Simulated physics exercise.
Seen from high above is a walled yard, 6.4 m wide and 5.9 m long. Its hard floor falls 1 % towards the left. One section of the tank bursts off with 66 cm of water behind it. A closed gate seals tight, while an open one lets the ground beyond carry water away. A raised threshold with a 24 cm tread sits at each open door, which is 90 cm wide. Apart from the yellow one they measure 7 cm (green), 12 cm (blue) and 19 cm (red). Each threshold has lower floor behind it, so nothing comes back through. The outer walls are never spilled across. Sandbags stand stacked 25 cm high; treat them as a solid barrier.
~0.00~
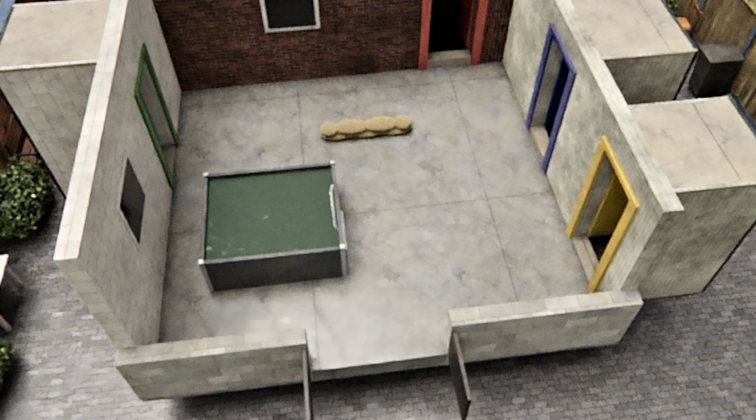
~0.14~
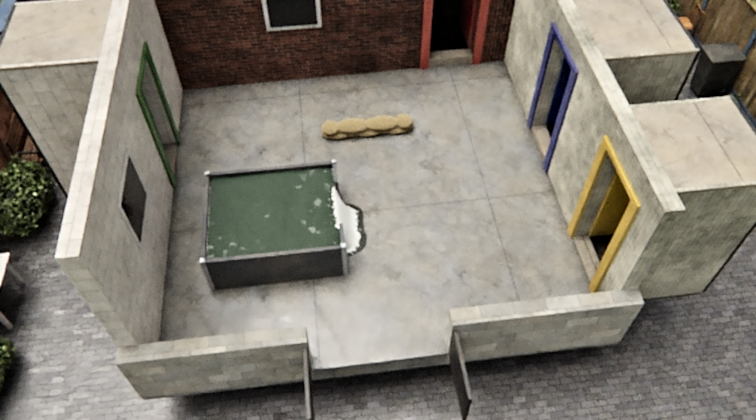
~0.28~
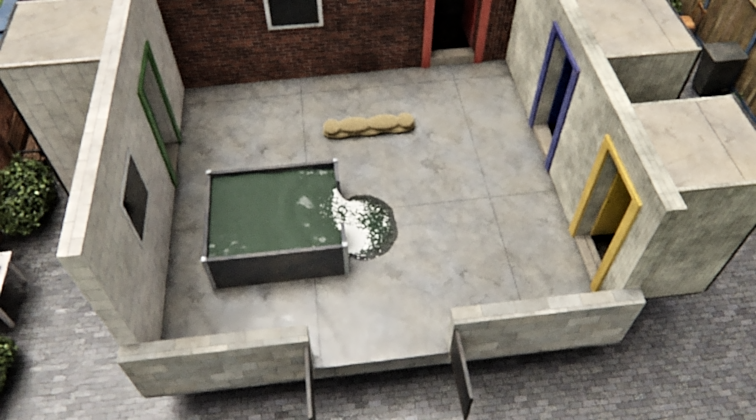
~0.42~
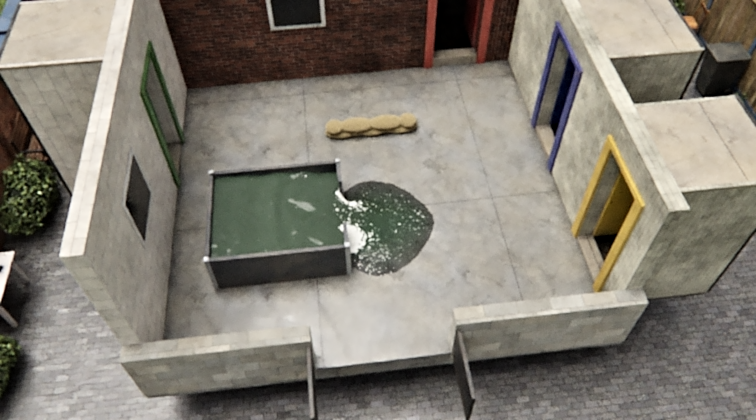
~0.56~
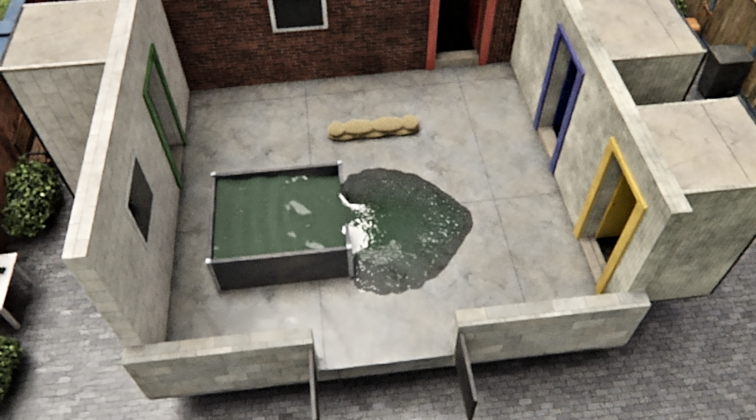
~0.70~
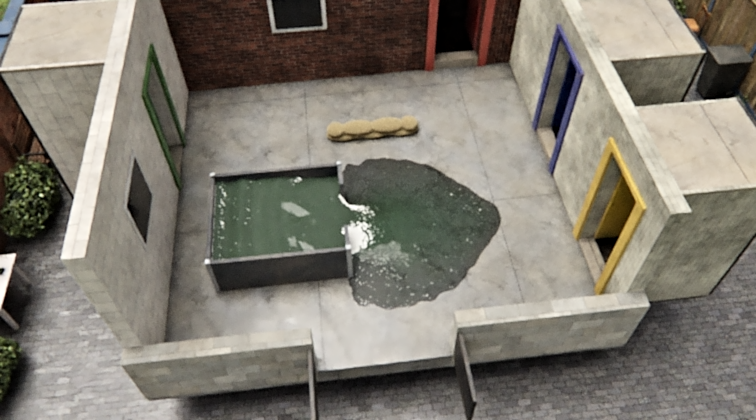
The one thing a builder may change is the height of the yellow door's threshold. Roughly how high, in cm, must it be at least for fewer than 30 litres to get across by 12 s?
Roughly 13 cm is just enough.
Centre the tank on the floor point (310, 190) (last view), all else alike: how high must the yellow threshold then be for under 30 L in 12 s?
Then about 8.0 centimetres at the least.
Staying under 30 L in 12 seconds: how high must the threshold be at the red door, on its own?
Red door, minimum about 8.0 cm.
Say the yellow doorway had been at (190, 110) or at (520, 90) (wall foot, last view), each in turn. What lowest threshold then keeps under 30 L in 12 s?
You'd want about 7.5 cm there first, then about 7.0 cm.
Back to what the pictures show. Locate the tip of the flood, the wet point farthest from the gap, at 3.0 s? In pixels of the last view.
The farthest wet point is roughly at (507, 66) in the last view.
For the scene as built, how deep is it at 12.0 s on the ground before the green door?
Depth: Near 7.0 cm.
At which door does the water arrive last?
Door: Green.
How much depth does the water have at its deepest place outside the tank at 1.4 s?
Max depth: Around 34 cm.
After 1.4 s water covers 35 % of the floor, deepest (34 cm) near (354, 227); 5 cm at the yellow door, 0 litres in over its 6 cm threshold.
After 3.0 s water covers 45 % of the floor, deepest (22 cm) near (354, 227); 17 cm at the yellow door, 69 litres in over its 6 cm threshold.
After 12.0 s water covers 95 % of the floor, deepest (10 cm) near (172, 275); 3 cm at the yellow door, 146 litres in over its 6 cm threshold.
At the yellow door as built, the water arrived by 1.4 s and peaked near 18 cm at 2.8 s.
With a threshold of 11.5 cm, 43 litres would have come in within the 12 s; with 15.5 cm, 12 litres. So under 30 litres takes about 13 cm.
